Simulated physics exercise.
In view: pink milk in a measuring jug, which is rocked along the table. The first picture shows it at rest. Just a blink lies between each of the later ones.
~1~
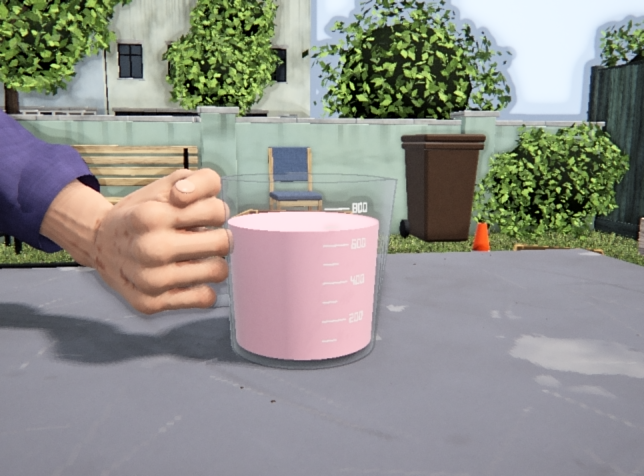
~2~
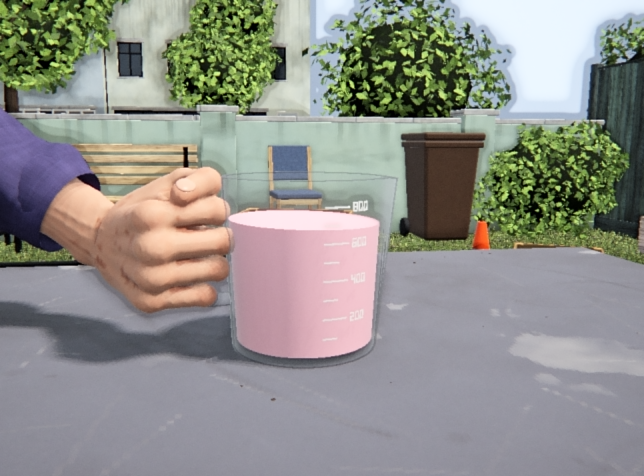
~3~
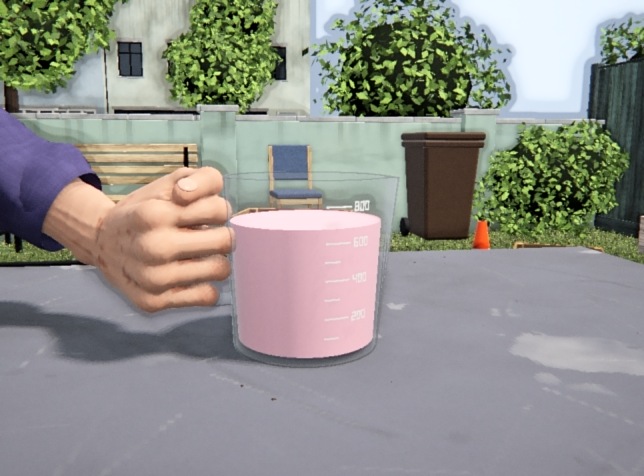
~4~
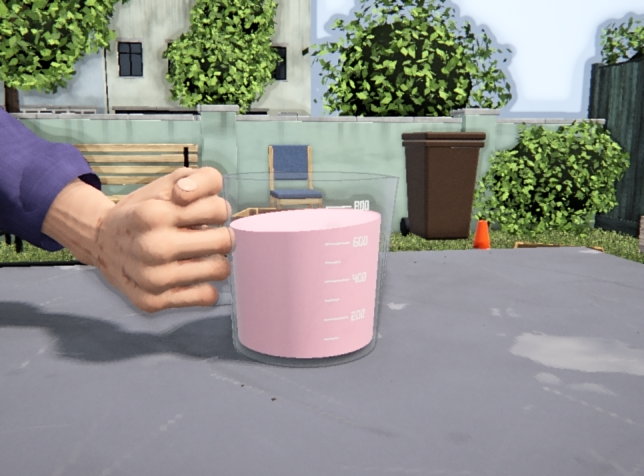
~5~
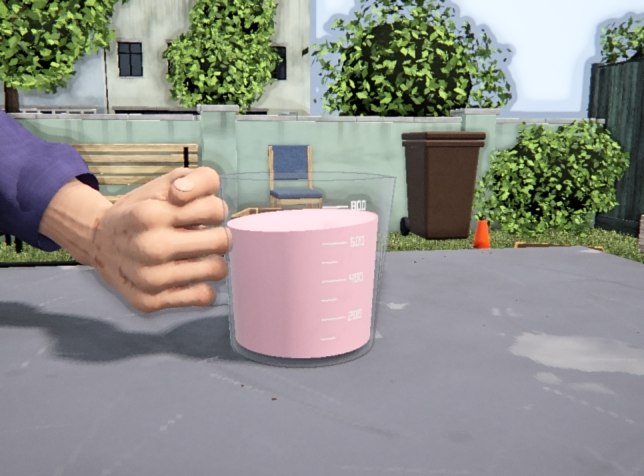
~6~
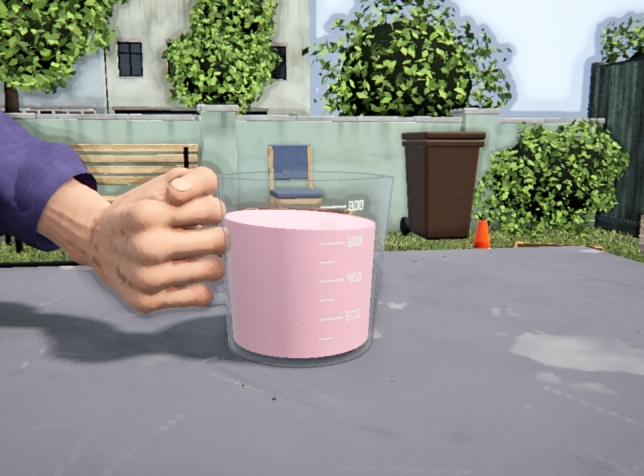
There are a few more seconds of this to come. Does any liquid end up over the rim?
No.
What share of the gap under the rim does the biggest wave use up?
About 40 percent.
A moment on, the highest wave so far climbs under half way to the rim.
When it is over, the highest wave so far climbs under half way to the rim; nothing has left it.
